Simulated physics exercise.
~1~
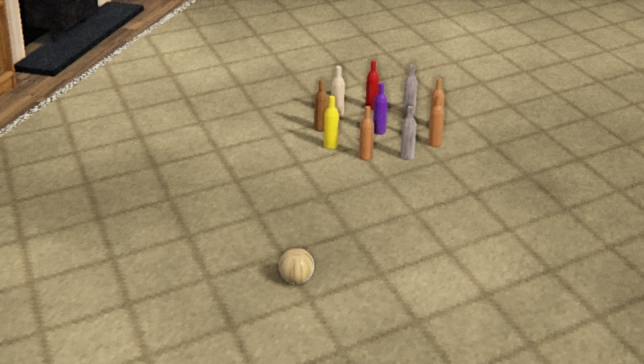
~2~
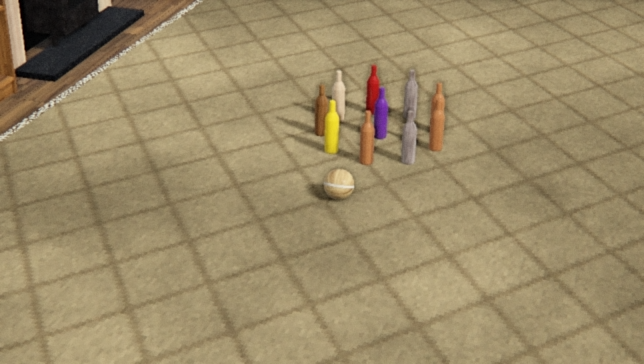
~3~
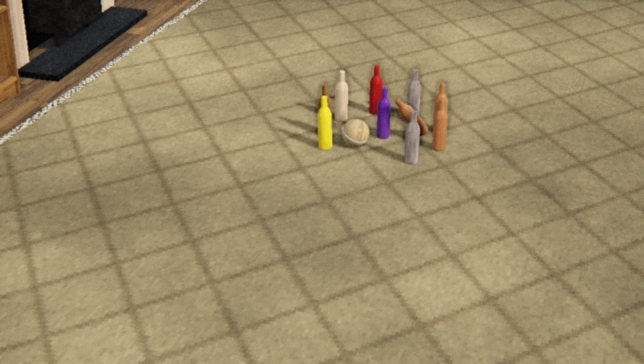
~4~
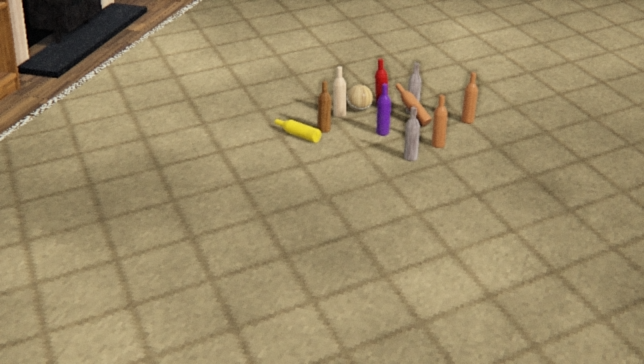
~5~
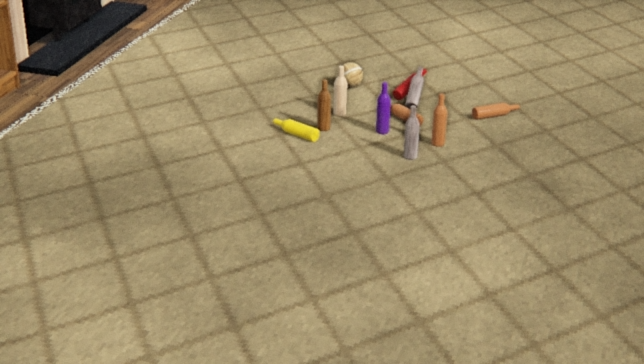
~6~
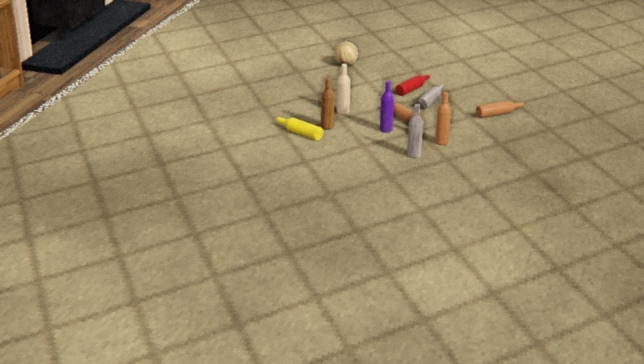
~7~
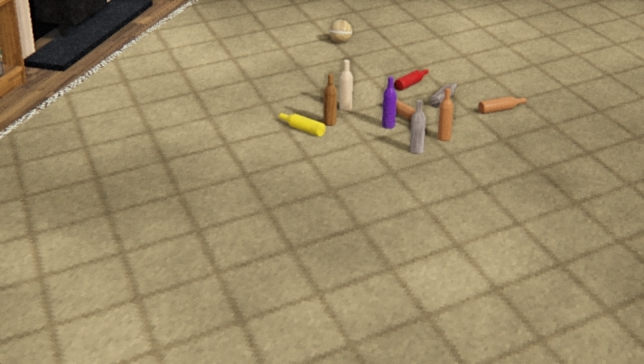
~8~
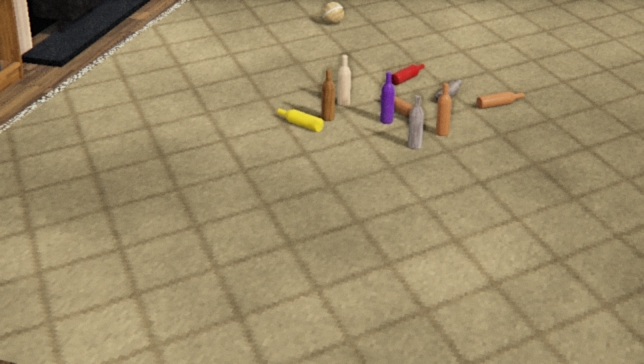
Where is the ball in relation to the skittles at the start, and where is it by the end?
At the start the ball is on the carpet in front of the skittles, toward the bottom of the view. By the end it is beyond them, near the top edge and slightly further right than where it began.
